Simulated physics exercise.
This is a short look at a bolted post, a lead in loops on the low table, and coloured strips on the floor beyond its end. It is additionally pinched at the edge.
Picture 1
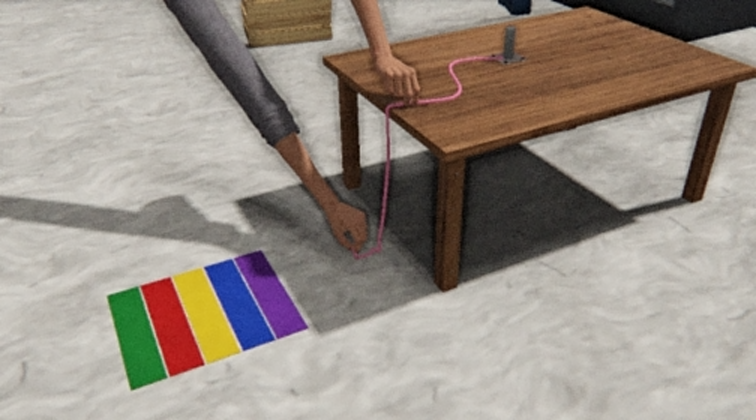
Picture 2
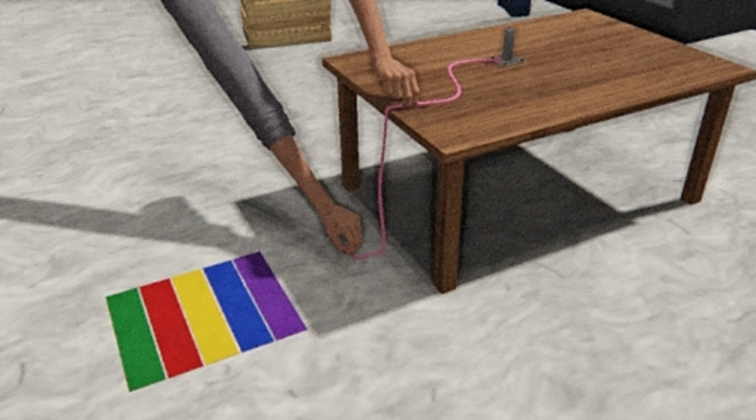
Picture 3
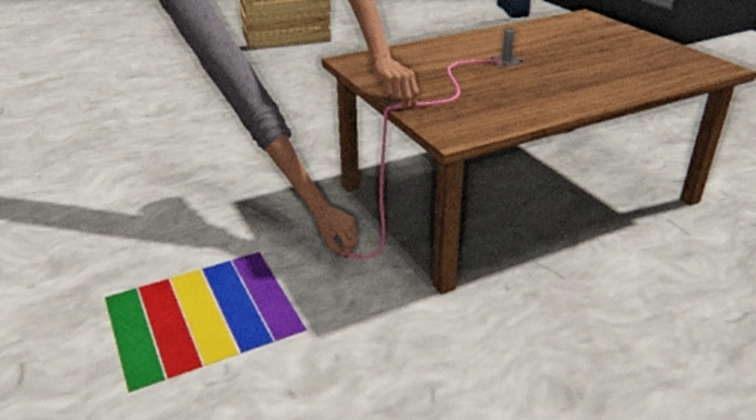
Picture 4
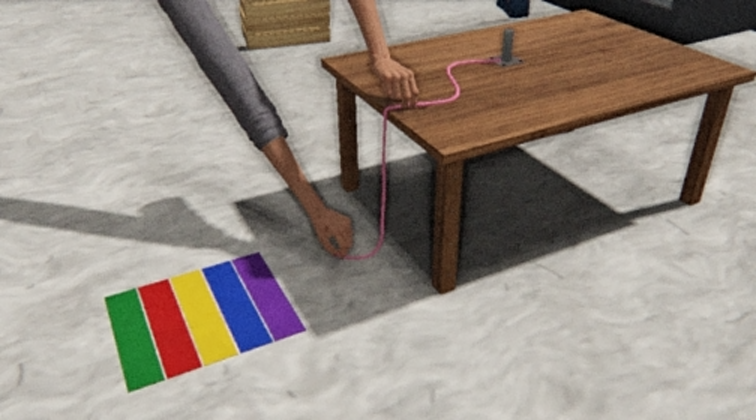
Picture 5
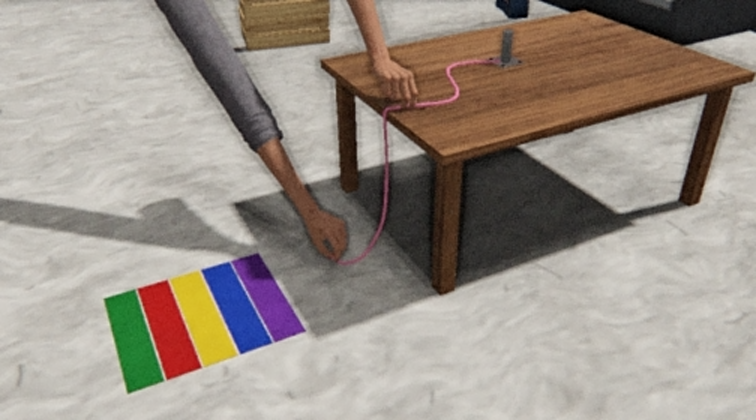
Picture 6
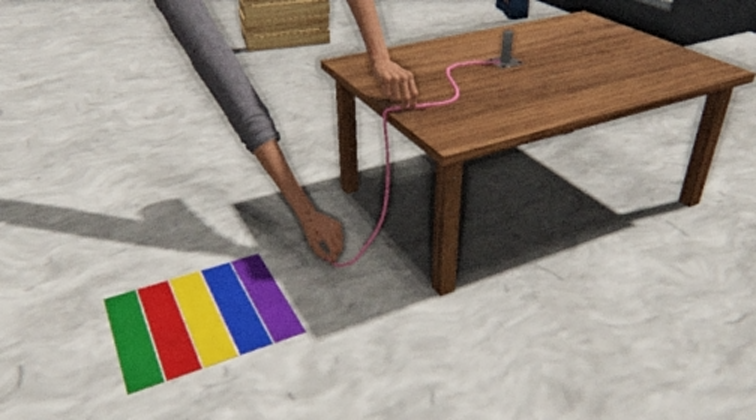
In the video, one hand presses a pink cord against the edge of a low wooden table while the other, near the floor, draws the cord's lower end slightly left, with green, red, yellow, blue and purple strips nearby.
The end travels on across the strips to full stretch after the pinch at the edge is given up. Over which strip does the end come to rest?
Over the yellow strip.
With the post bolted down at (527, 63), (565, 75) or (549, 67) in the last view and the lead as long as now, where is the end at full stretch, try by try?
One per try, in order: (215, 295), (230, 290), (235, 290).
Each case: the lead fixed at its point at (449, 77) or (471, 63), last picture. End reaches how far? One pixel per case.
Per try (px, approx.): (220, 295), (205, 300).
Early on, end near (255, 283); over purple.
Midway, end near (218, 294); over blue.
At the end of the slack, end near (196, 301); over yellow. It gets as far as the yellow strip.
